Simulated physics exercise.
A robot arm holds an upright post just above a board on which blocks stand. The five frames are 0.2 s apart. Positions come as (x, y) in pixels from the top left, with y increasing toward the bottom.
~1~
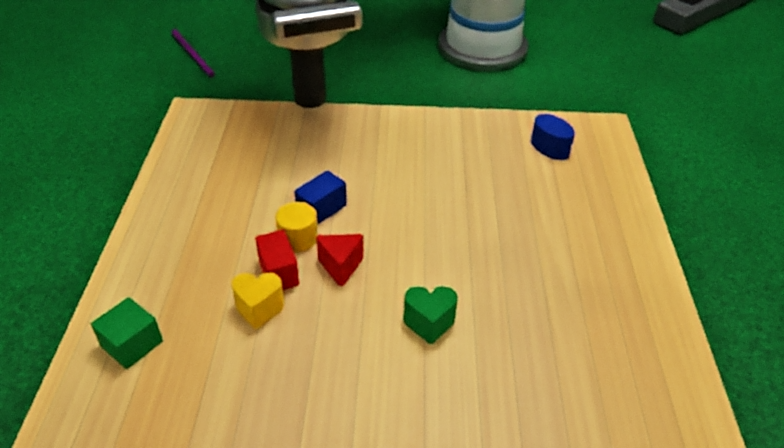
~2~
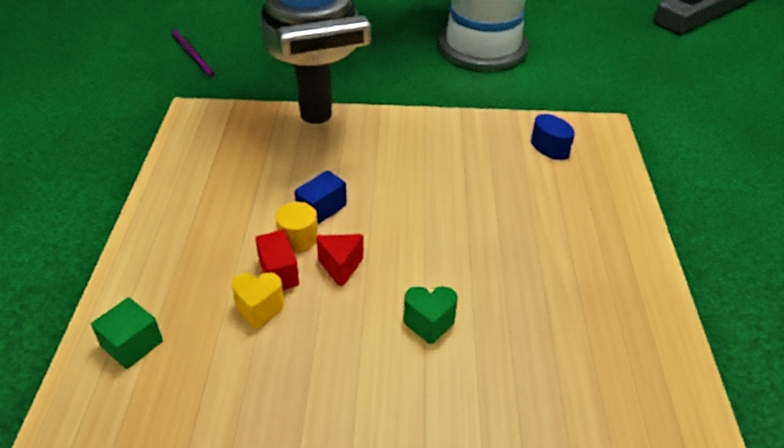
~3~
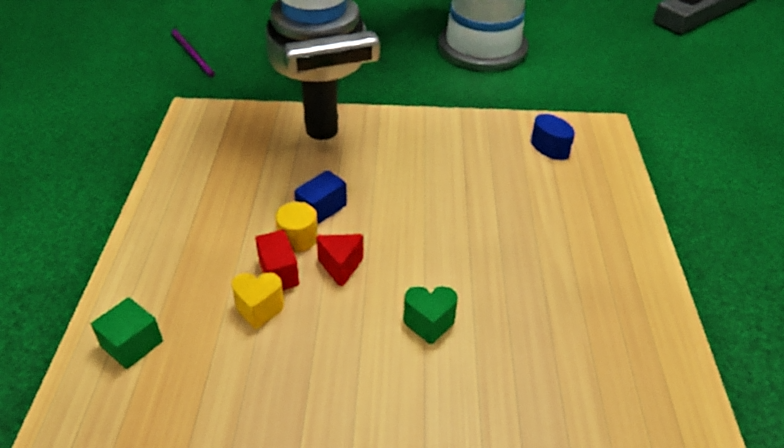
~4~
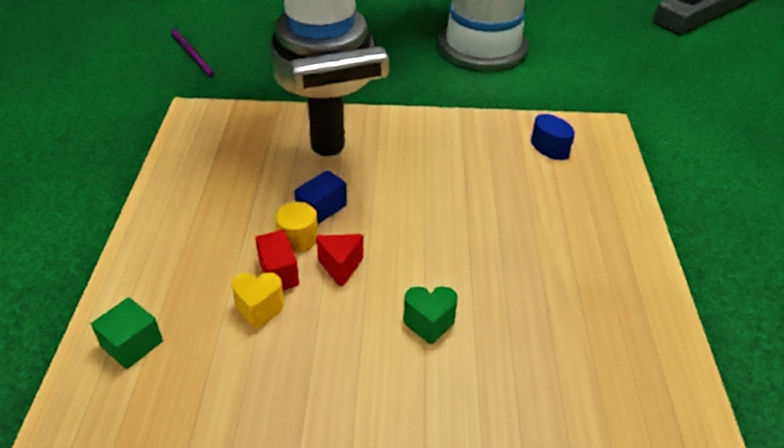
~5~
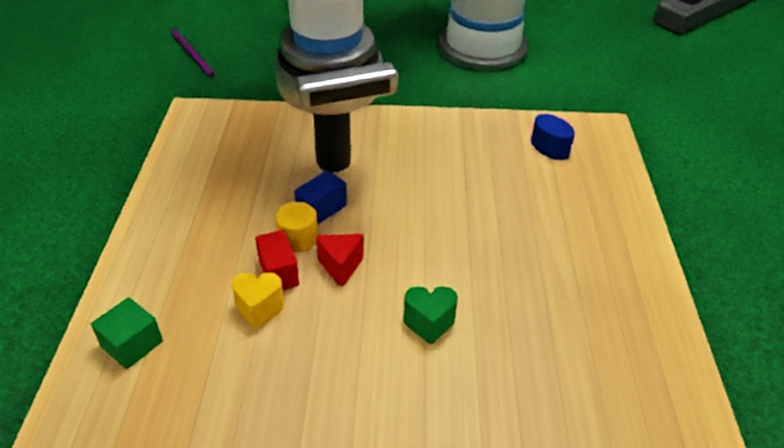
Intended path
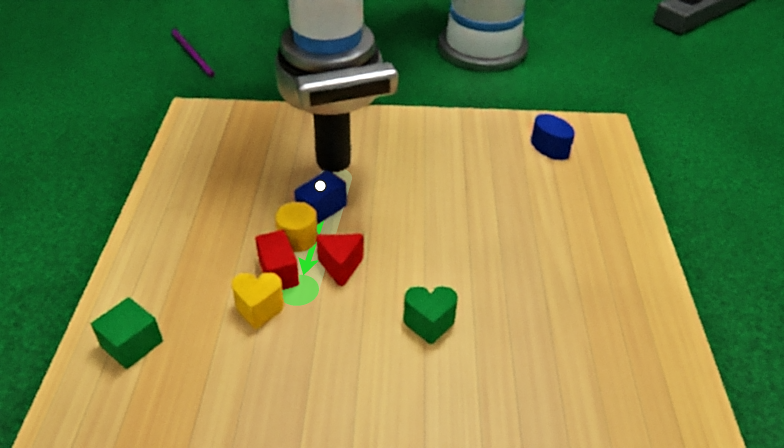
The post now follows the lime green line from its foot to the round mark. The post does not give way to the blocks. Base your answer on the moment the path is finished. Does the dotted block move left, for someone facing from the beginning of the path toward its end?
Going by the path, yes.
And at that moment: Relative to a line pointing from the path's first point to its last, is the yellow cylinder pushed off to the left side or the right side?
That block drifts right.
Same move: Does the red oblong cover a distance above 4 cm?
The answer is yes.
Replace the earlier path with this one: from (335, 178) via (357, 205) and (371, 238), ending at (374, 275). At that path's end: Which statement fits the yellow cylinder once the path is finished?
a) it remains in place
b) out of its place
The one that fits is b, out of its place.
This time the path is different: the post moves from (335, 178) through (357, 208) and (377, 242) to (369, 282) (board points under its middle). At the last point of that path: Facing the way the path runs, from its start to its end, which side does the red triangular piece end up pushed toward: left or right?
Right.
The drawn path runs in a line from (335, 178) to (299, 290); the dot is on the blue oblong.
What follows on the original path. One third of the way, post (323, 196); red oblong (258, 258), turned 50° anticlockwise; yellow cylinder (287, 236); blue oblong (326, 219), turned 45° anticlockwise; red triangular piece (341, 247).
Two thirds of the way, post (311, 233); red oblong (247, 267), turned 40° anticlockwise; yellow cylinder (279, 247); blue oblong (329, 255), turned 70° anticlockwise; red triangular piece (357, 278), turned 25° anticlockwise.
At the end, post (297, 274); red oblong (213, 280); yellow cylinder (254, 279); blue oblong (332, 291), turned 110° anticlockwise; red triangular piece (376, 297), turned 60° anticlockwise.
